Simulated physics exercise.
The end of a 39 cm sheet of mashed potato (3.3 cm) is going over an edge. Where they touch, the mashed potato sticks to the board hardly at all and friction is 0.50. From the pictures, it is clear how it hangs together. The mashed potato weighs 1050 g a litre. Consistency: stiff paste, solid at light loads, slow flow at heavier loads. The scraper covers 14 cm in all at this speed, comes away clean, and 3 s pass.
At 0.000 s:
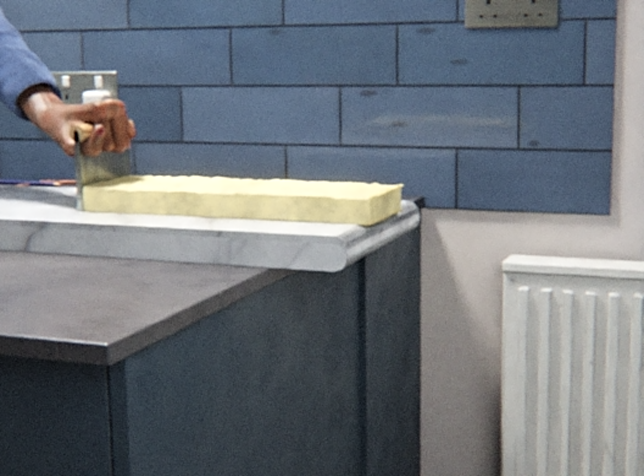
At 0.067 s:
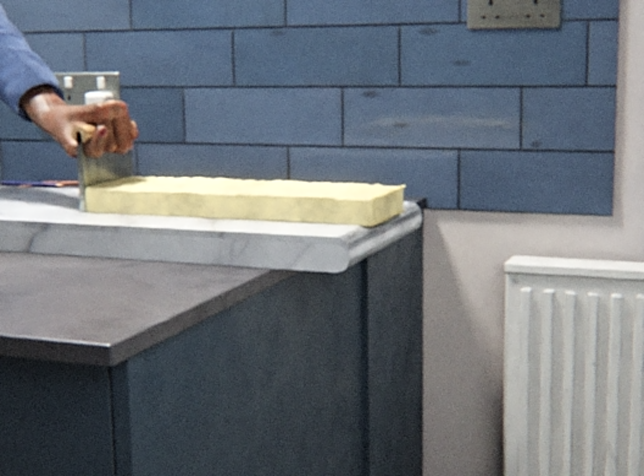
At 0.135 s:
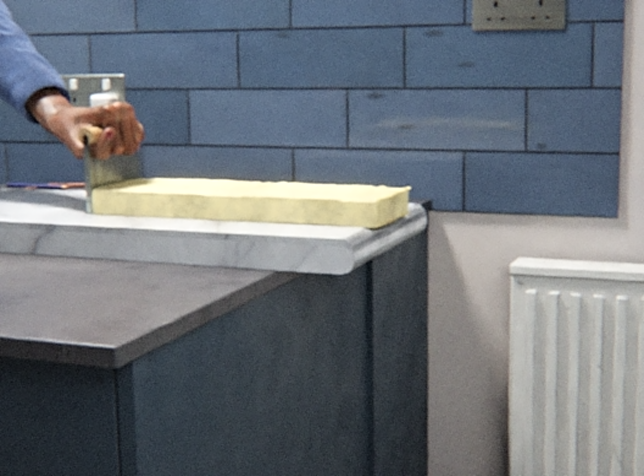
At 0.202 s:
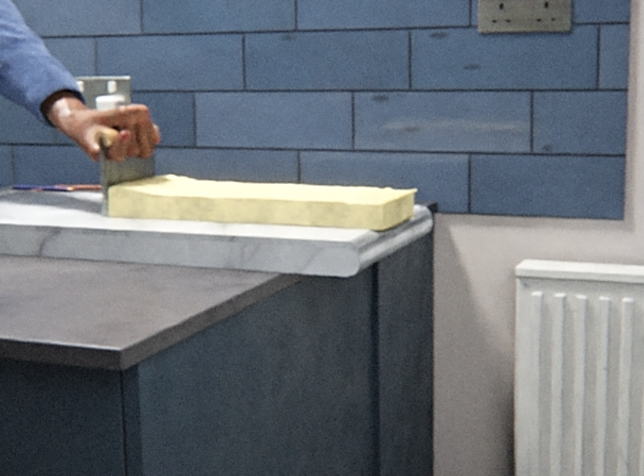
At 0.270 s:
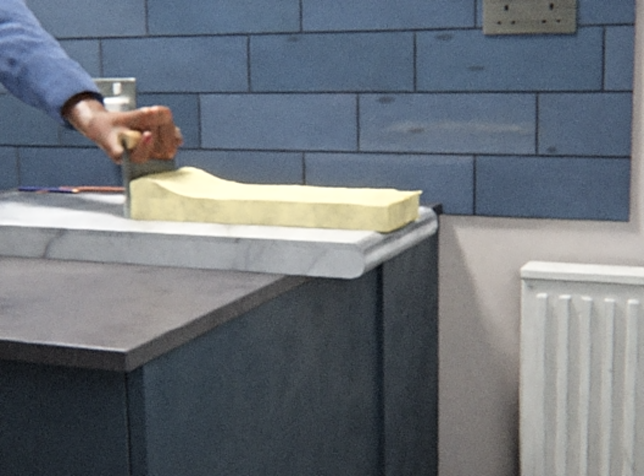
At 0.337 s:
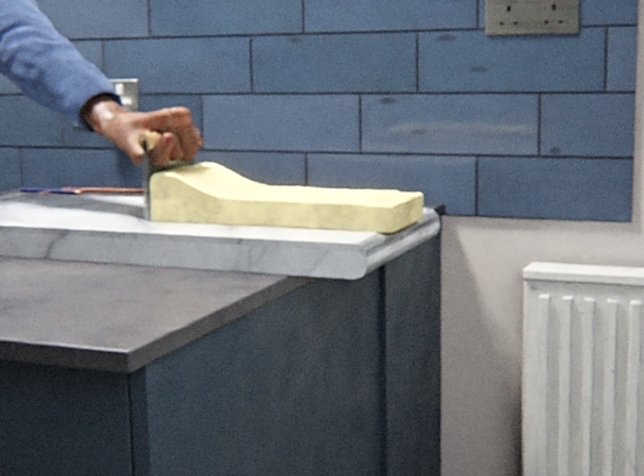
The video shows a blue-sleeved hand holding a flat scraper against the left end of a pale yellow slab on a marble-patterned board, then pushing right, so the near end bunches upward while the far end barely shifts.
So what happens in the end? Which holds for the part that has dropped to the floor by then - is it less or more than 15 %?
Of the two, less.
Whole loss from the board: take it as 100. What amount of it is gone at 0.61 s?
Roughly 100 percent.
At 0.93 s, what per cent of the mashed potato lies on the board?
Near 90 %.
After 0.61 s, 89 % lies on the board and 0 % has fallen.
After 0.93 s, 89 % lies on the board and 0 % has fallen.
After 1.25 s, 89 % lies on the board and 0 % has fallen.
After 1.57 s, 89 % lies on the board and 0 % has fallen.
After 3.57 s, at the end, 89 % lies on the board and 0 % has fallen.
